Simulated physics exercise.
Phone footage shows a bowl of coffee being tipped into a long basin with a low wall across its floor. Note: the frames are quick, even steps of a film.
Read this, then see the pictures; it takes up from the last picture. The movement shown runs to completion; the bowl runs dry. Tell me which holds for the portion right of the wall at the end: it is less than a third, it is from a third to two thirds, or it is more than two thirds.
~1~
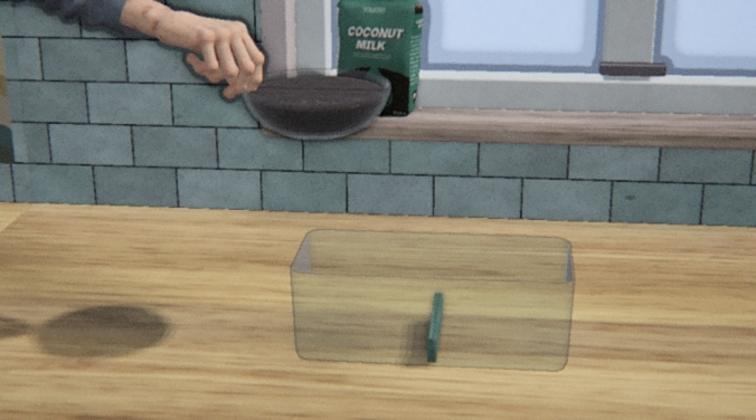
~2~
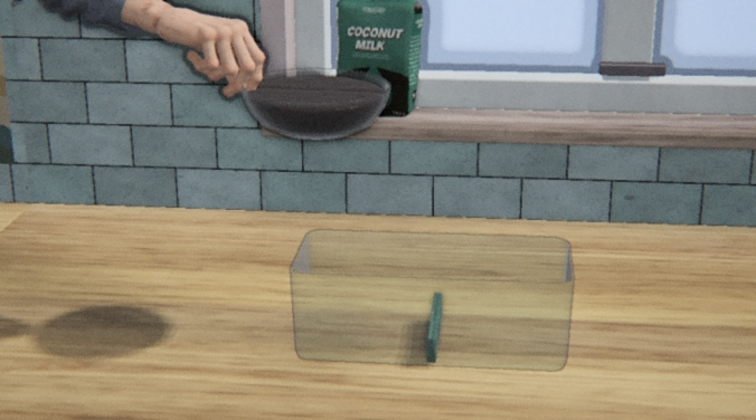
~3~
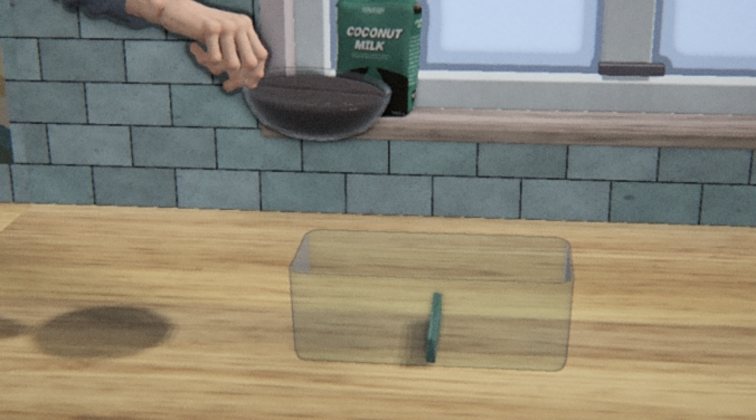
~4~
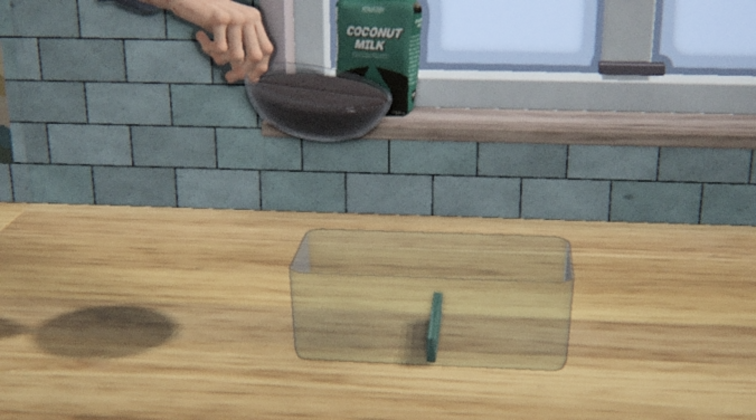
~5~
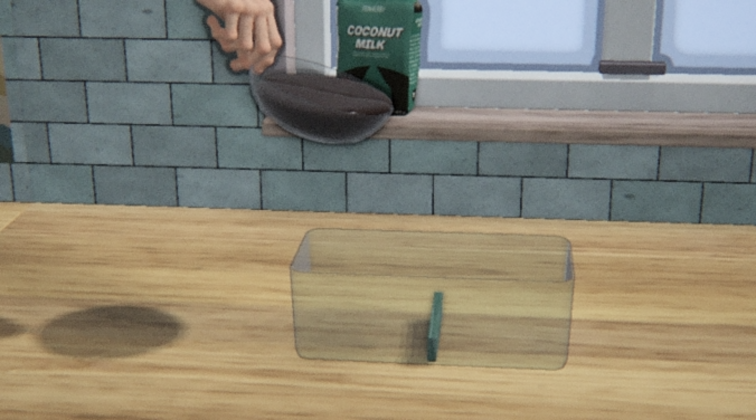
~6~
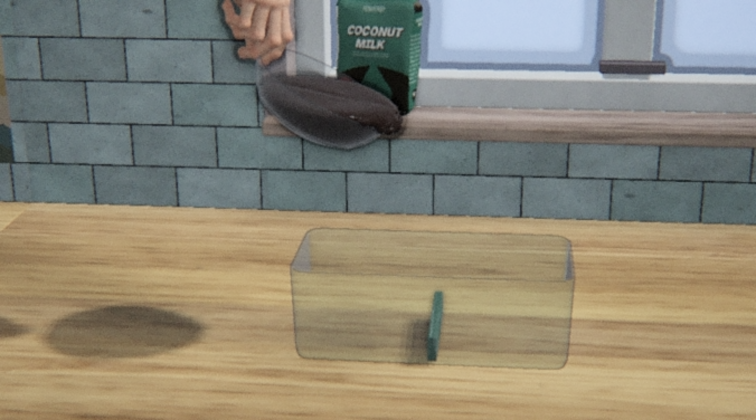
The share right of the wall is the middle band, one third to two thirds.
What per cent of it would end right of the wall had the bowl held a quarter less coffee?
It comes to around 55 percent.
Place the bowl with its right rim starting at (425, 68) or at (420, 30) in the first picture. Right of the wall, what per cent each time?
Near 70 in a hundred first, near 65 in a hundred second.
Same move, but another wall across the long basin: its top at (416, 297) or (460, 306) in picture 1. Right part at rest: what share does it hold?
75 per cent first, then 20 per cent.
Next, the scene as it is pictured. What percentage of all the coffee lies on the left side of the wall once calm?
Close to 40 percent.
A moment on, the bowl is tipped on its side and 6 per cent is still to pour, 5 is left of the wall and 33 right of it.
Next, the bowl is tipped on its side and 0 per cent is still to pour, 34 is left of the wall and 59 right of it.
Then the bowl is tipped on its side and 0 per cent is still to pour, 41 is left of the wall and 56 right of it.
Later the bowl is tipped on its side and 0 per cent is still to pour, 42 is left of the wall and 55 right of it.
At rest 42 per cent lies left of the wall, 55 right of it and 3 outside.
